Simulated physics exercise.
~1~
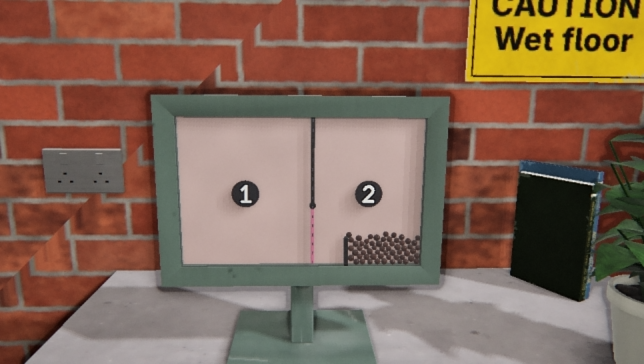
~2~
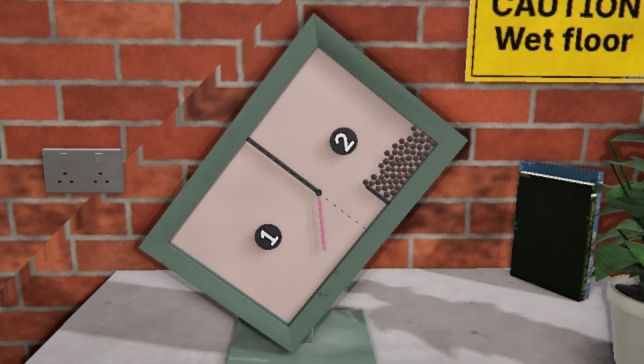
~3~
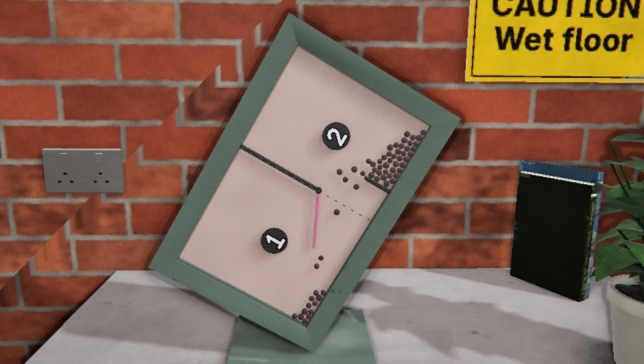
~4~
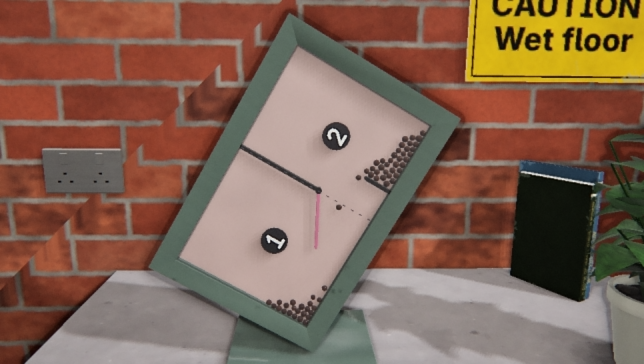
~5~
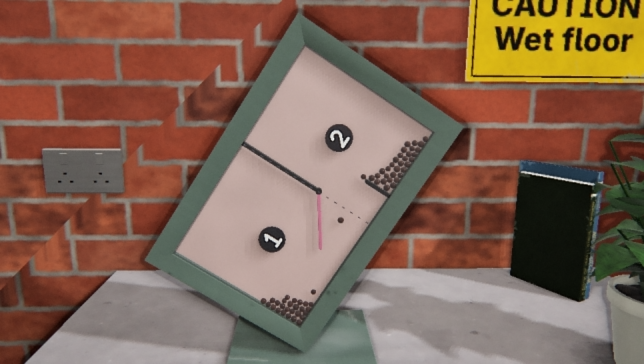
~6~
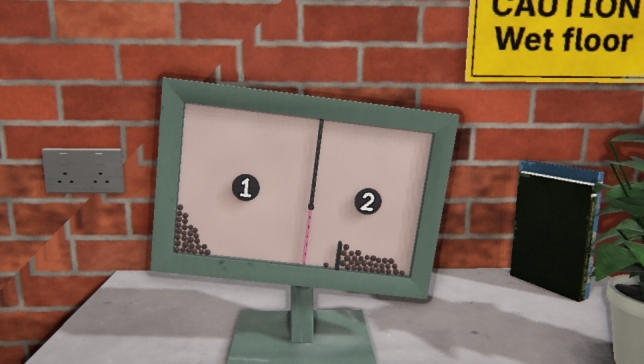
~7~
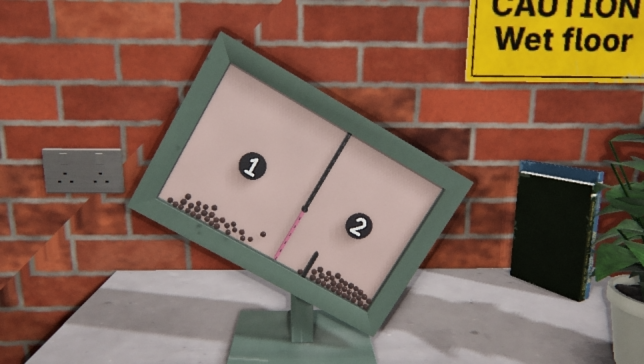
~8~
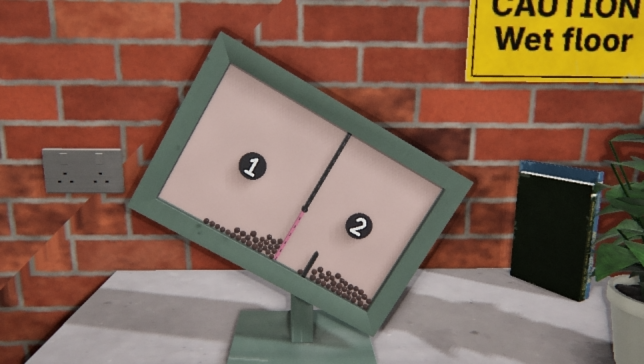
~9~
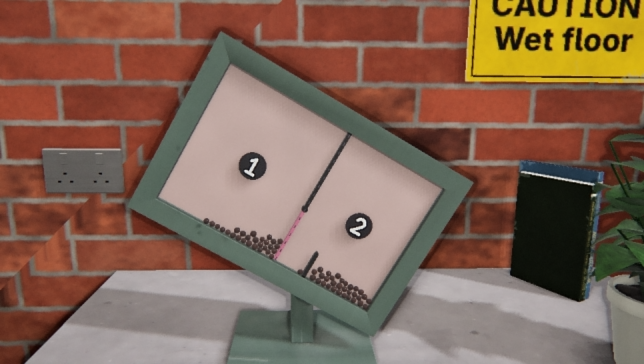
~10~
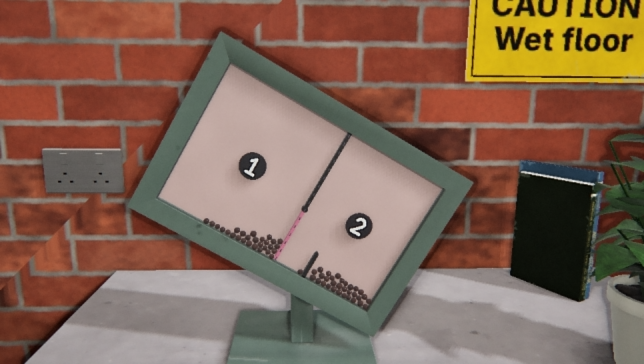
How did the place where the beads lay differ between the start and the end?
At the start the beads were all heaped in the bottom right of the box, on side two. By the end they lay further left overall, in two piles along the tilted bottom edge, one on each side of the pink flap.
